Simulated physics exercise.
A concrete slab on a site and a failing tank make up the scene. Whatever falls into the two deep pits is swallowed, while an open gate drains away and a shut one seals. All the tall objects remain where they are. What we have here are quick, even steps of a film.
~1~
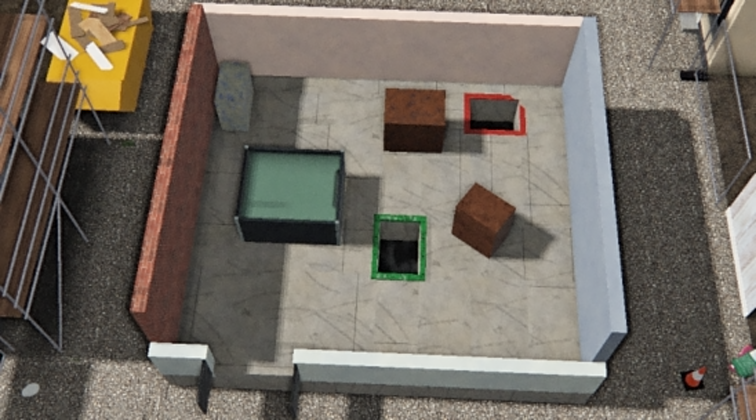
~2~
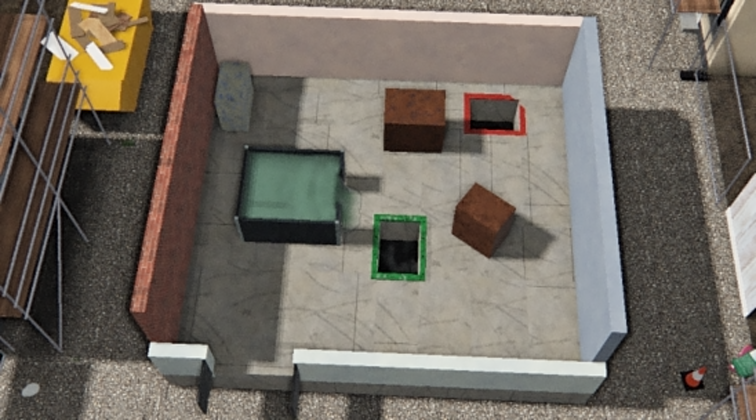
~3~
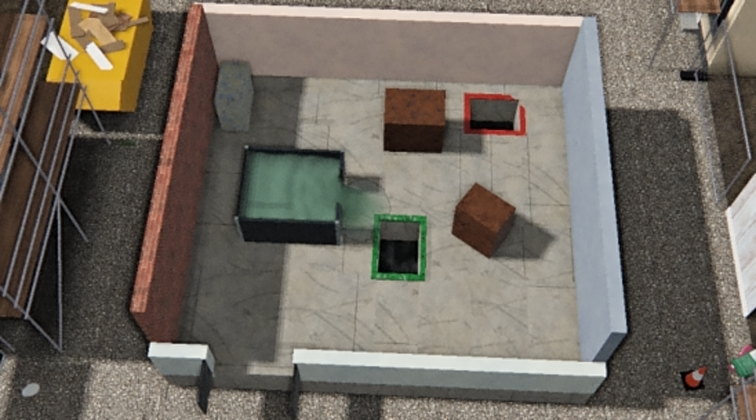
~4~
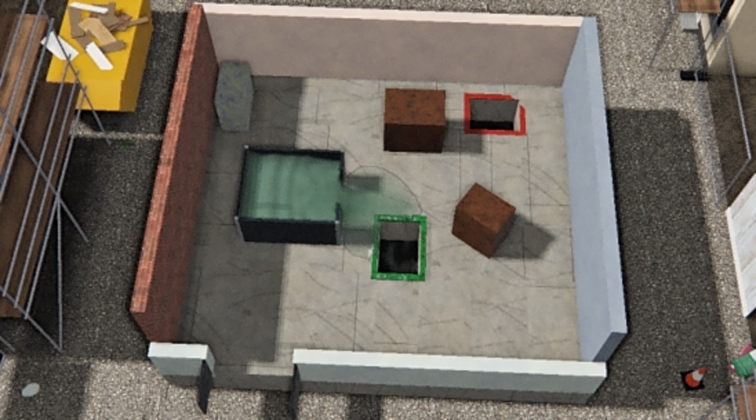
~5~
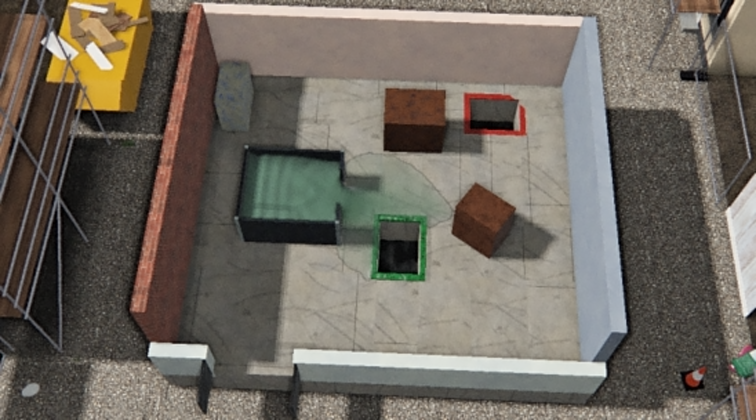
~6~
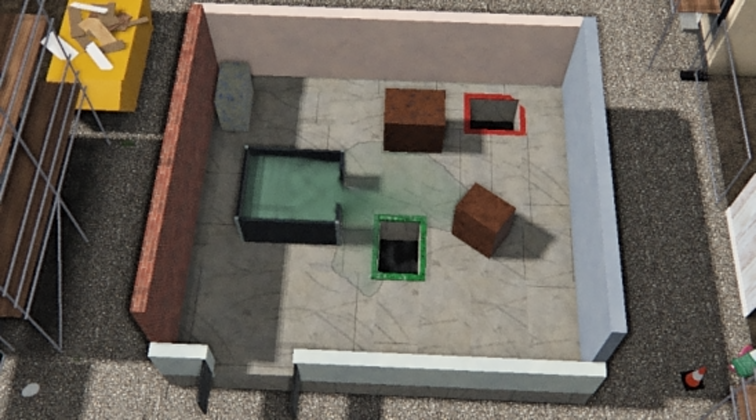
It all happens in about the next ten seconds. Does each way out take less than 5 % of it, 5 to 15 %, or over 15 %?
The gate ends up with less than 5 %; the green pit ends up with over 15 %; the red pit ends up with over 15 %.
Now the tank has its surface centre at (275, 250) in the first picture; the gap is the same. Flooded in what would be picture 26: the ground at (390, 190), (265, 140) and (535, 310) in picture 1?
Okay, first one got wet, second one high and dry, last one got wet.
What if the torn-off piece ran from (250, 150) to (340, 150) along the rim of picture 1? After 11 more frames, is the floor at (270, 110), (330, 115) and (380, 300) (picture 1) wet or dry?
Result, in sequence: Inundated; inundated; untouched by the flood.
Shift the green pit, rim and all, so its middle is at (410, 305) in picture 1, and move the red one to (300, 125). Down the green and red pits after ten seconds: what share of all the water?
Split: Green 8 %, red 4 %.
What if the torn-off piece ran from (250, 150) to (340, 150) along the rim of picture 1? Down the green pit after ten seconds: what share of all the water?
Share recorded - green: 2 %.
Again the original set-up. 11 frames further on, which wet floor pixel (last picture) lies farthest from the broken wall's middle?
The wet edge reaches furthest near (556, 96).
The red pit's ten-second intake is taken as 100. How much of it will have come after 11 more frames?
I make it 5 per cent.
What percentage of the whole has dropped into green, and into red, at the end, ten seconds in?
Roughly 28 percent first, and 18 percent second.
A moment on, water covers 20 % of the floor; the gate 0 %, the green pit 10 %, the red pit 0 %.
Next, water covers 25 % of the floor; the gate 0 %, the green pit 16 %, the red pit 1 %.
Then, water covers 35 % of the floor; the gate 0 %, the green pit 21 %, the red pit 2 %.
Later, water covers 55 % of the floor; the gate 0 %, the green pit 26 %, the red pit 10 %.
In the end, water covers 70 % of the floor; the gate 1 %, the green pit 28 %, the red pit 18 %.
